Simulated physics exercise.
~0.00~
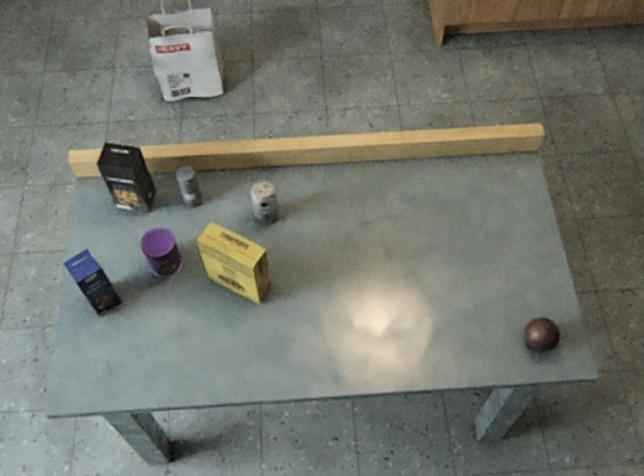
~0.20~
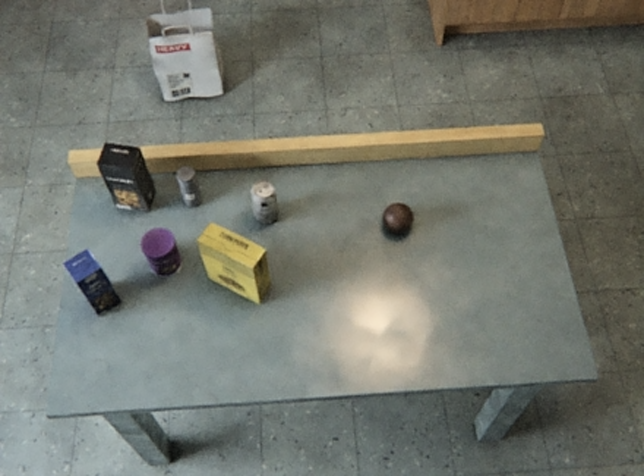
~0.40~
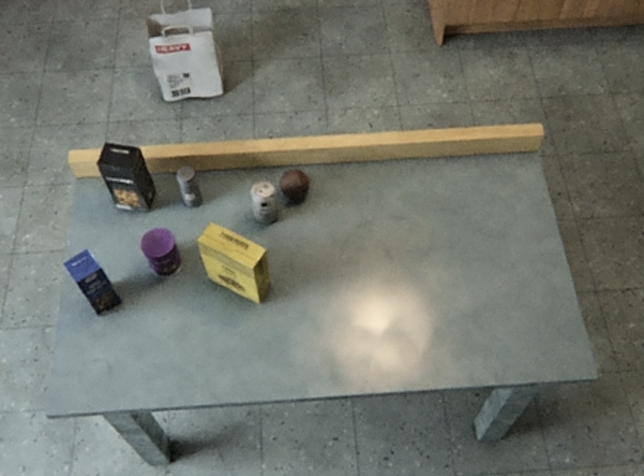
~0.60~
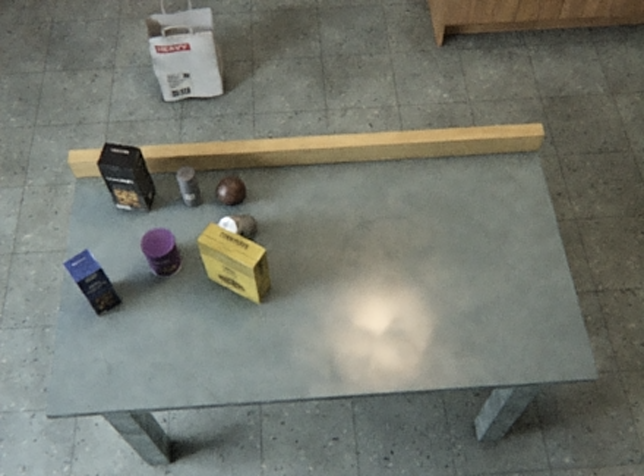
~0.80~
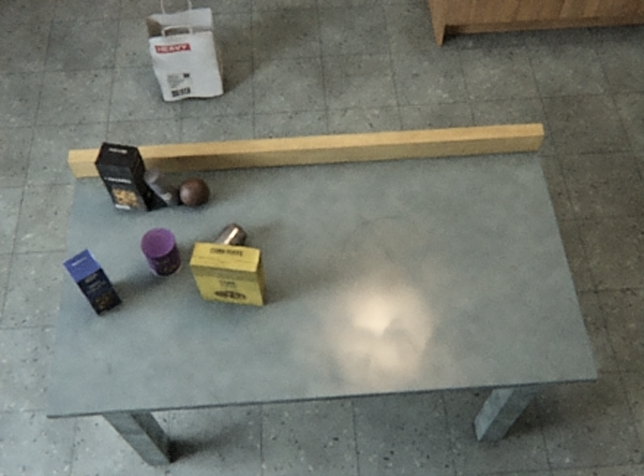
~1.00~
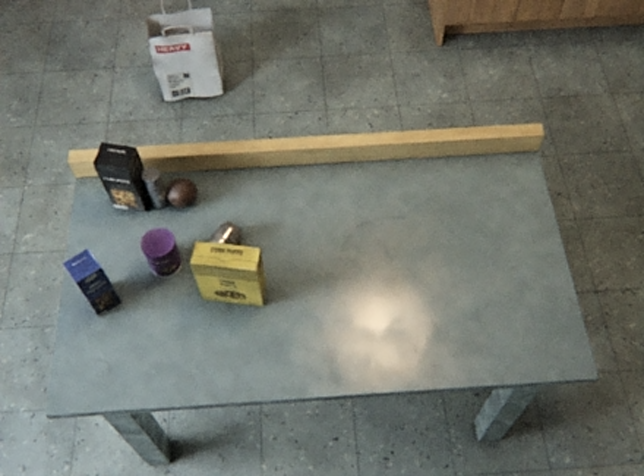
A brown ball rolls from the right side of a grey table up toward the wooden rail along the far edge, while cartons, a purple tin and small containers stand on the left. It reaches the rail area and heads left, meeting the white can, which leans and then topples against the yellow packet. The packet turns slightly but stays upright. The ball carries on left into the grey shaker, which tips toward the black carton. Finally the shaker stands upright again beside that carton, the ball close by, and the white can lies on its side behind the packet.
